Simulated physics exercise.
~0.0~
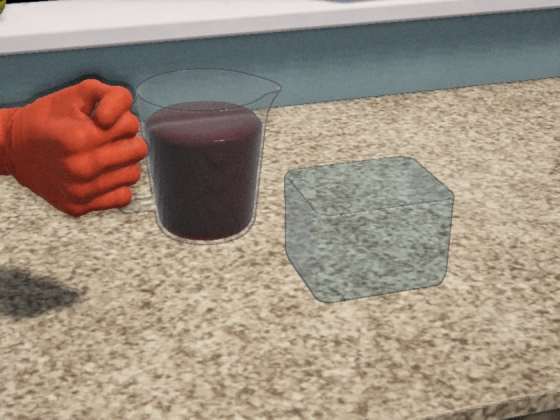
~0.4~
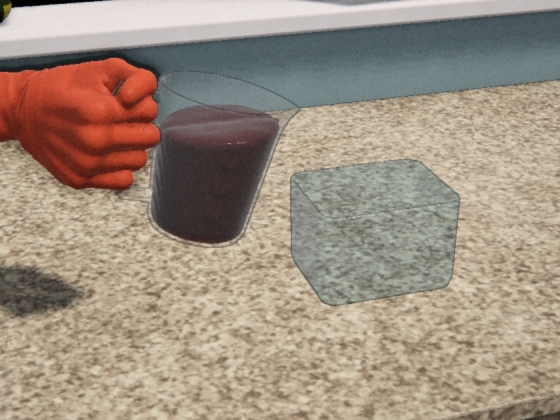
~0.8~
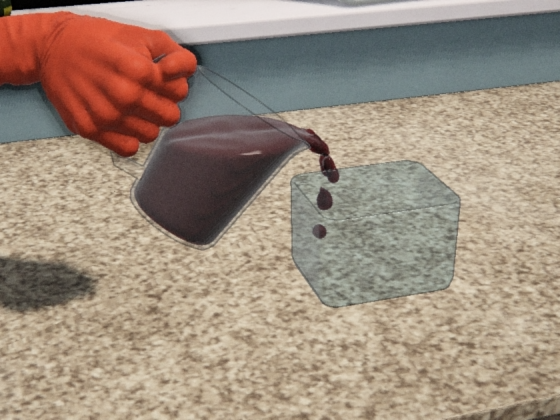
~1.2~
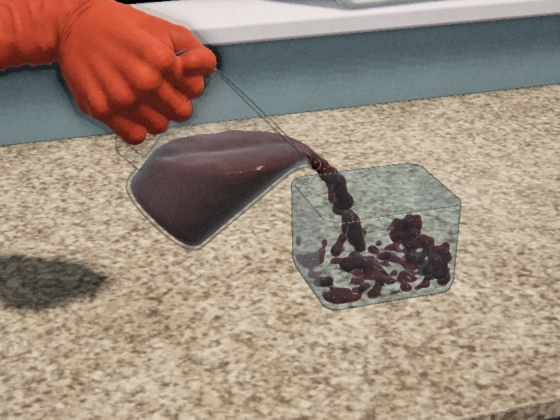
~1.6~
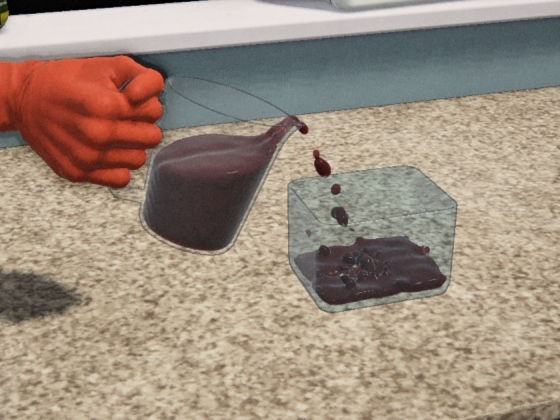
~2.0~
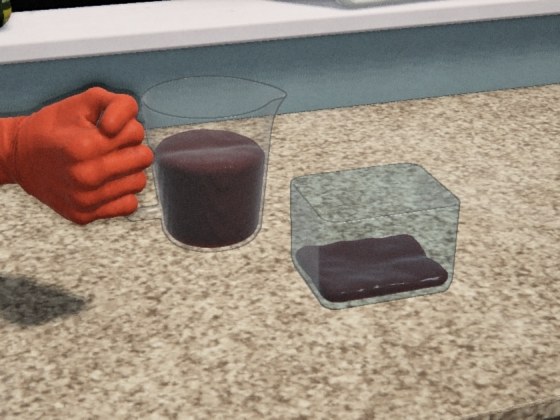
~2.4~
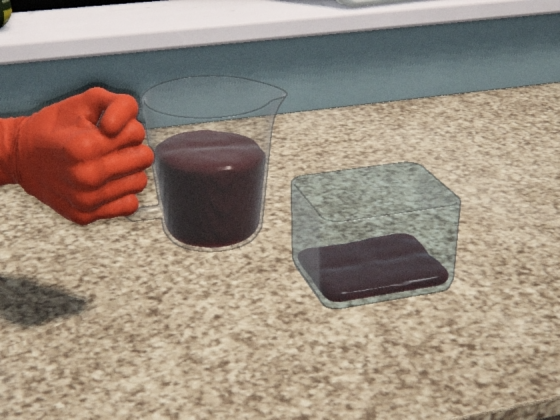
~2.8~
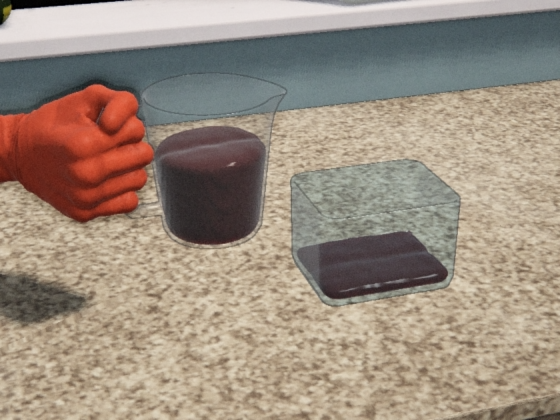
To begin with, a red-gloved hand is beside a clear measuring jug of dark wine on a speckled counter, with an empty transparent food box to its right. The jug tilts rightwards, and drops of wine begin to fall from its lip towards the box. As it tips further, a thicker stream runs in and scatters in dark blobs across the bottom. The jug then turns back upright, the last drops falling as the wine gathers in the box. Finally, the jug stands upright, still holding much of its wine, while a shallow, settled layer covers the bottom of the box.
